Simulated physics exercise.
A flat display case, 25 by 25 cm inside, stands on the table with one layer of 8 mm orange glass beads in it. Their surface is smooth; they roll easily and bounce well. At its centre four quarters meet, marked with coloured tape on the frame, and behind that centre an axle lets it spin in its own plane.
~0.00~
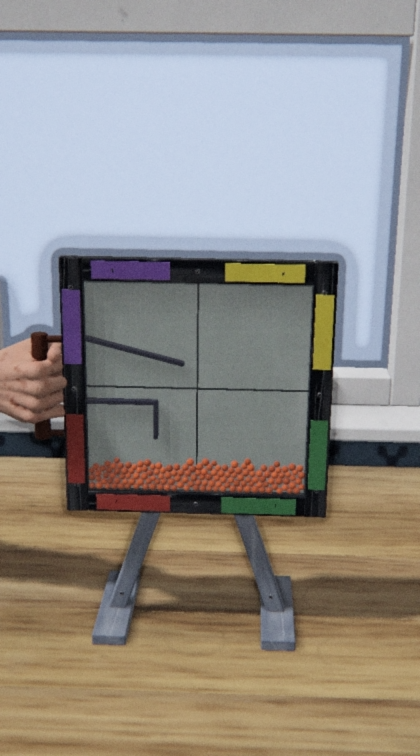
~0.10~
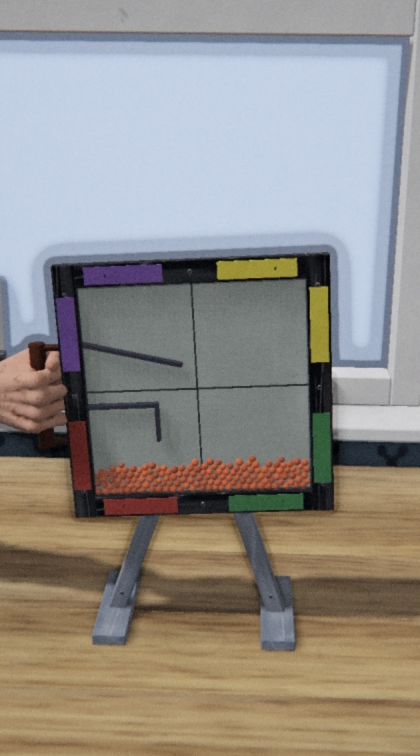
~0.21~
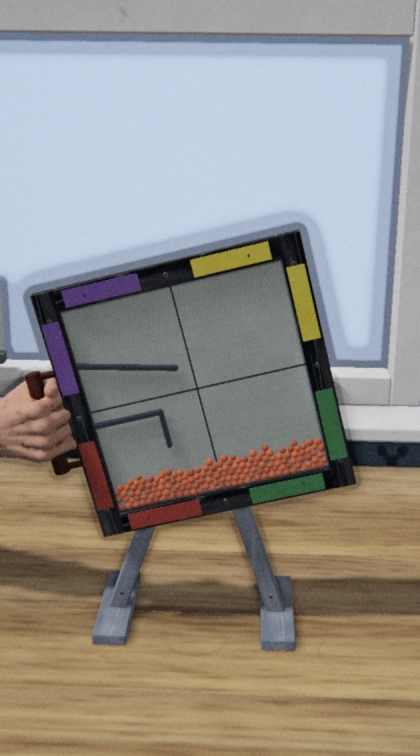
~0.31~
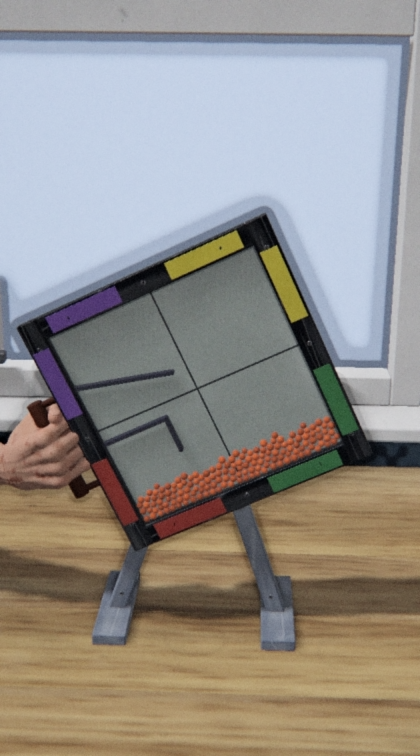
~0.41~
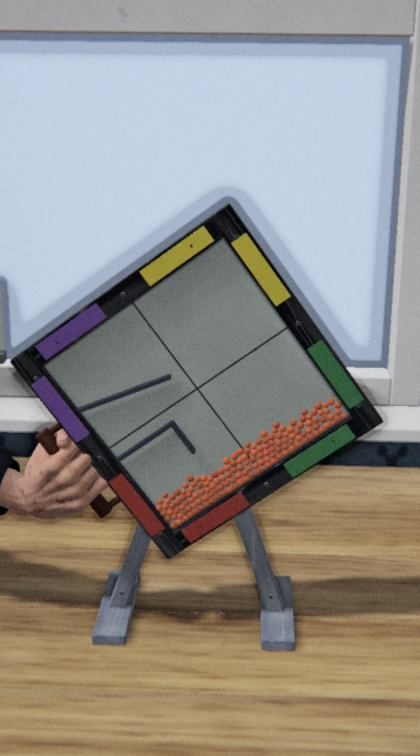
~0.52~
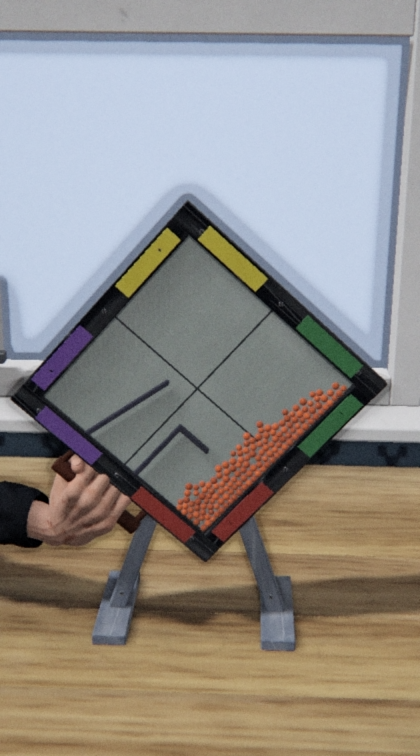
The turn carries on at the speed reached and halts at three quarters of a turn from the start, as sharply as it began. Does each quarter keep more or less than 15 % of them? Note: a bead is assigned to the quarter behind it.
Going round: Red quarter beneath, purple quarter beneath, green quarter above, yellow quarter above the 15 percent mark.
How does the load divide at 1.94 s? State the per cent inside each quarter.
Red quarter: 70; purple quarter: 10; green quarter: 0; yellow quarter: 20.
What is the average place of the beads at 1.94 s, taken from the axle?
Roughly 4 cm to the right of the axle and 5 cm above it.
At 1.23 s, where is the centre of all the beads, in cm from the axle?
Roughly 11 cm to the right of the axle and 3 cm beneath it.
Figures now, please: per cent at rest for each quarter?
Final shares in per cent - red quarter: 5, purple quarter: 0, green quarter: 45, yellow quarter: 50.
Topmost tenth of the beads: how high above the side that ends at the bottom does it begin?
Estimate: 4 cm or so.
By 1.23 s it has turned 126°, the beads' middle is 11 cm right of and 3 cm below the axle; by quarter, red 100 %.
By 1.94 s it has turned 203°, the beads' middle is 4 cm right of and 5 cm above the axle; by quarter, red 70 %, purple 10 %, yellow 20 %.
By 2.63 s it has turned 270°, the beads' middle is in line with and 7 cm below the axle; by quarter, red 20 %, green 30 %, yellow 50 %.
All still by 4.0 s, red 5 %, purple 0 %, green 45 %, yellow 50 %.
